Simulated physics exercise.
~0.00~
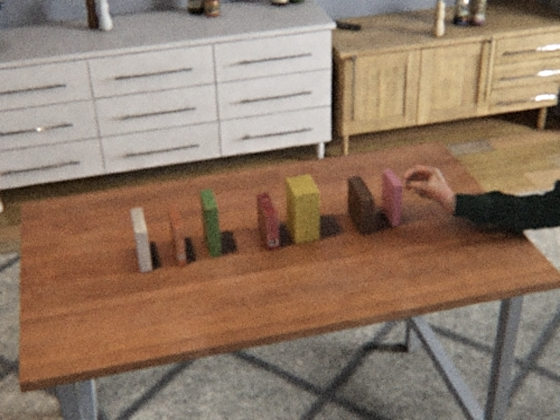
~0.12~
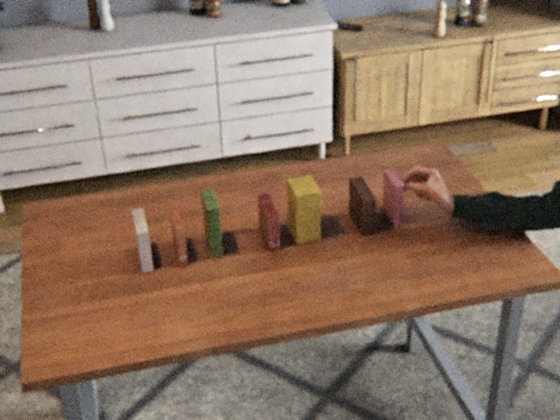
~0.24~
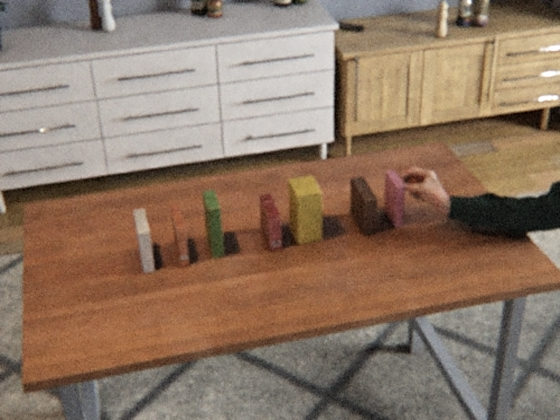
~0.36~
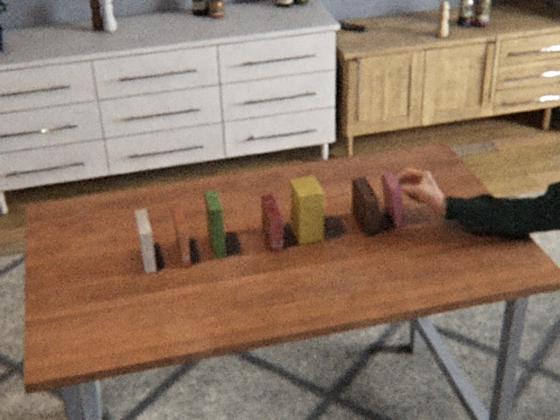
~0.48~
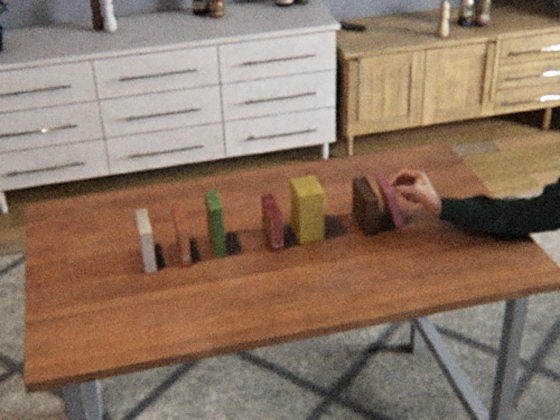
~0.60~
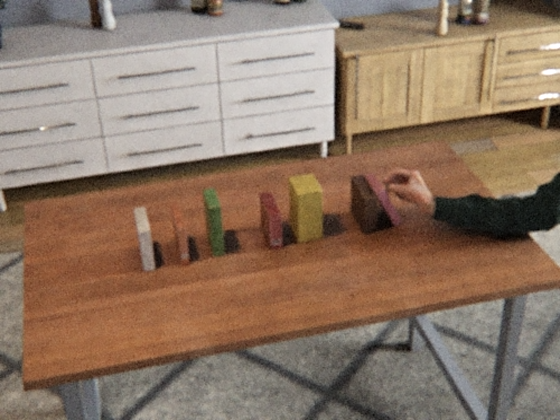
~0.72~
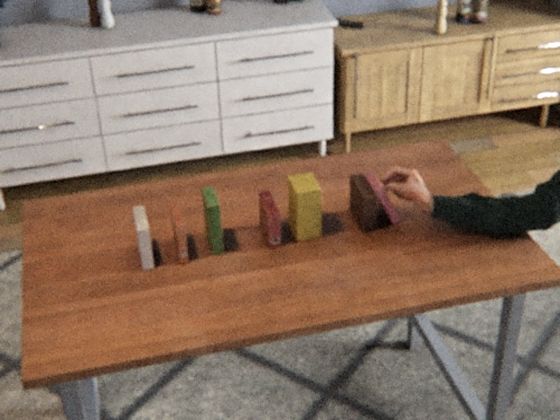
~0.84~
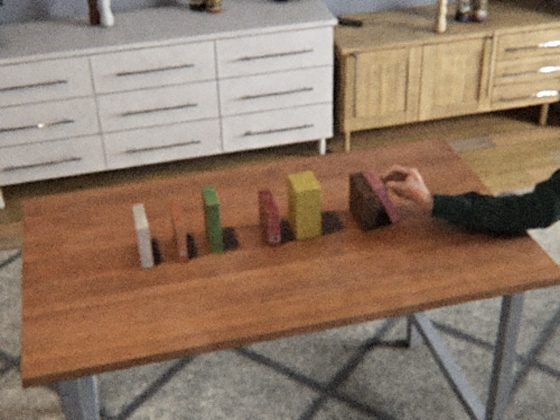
On a wooden table, a hand tipping the pink board left until it leans against the brown block, the row still standing.
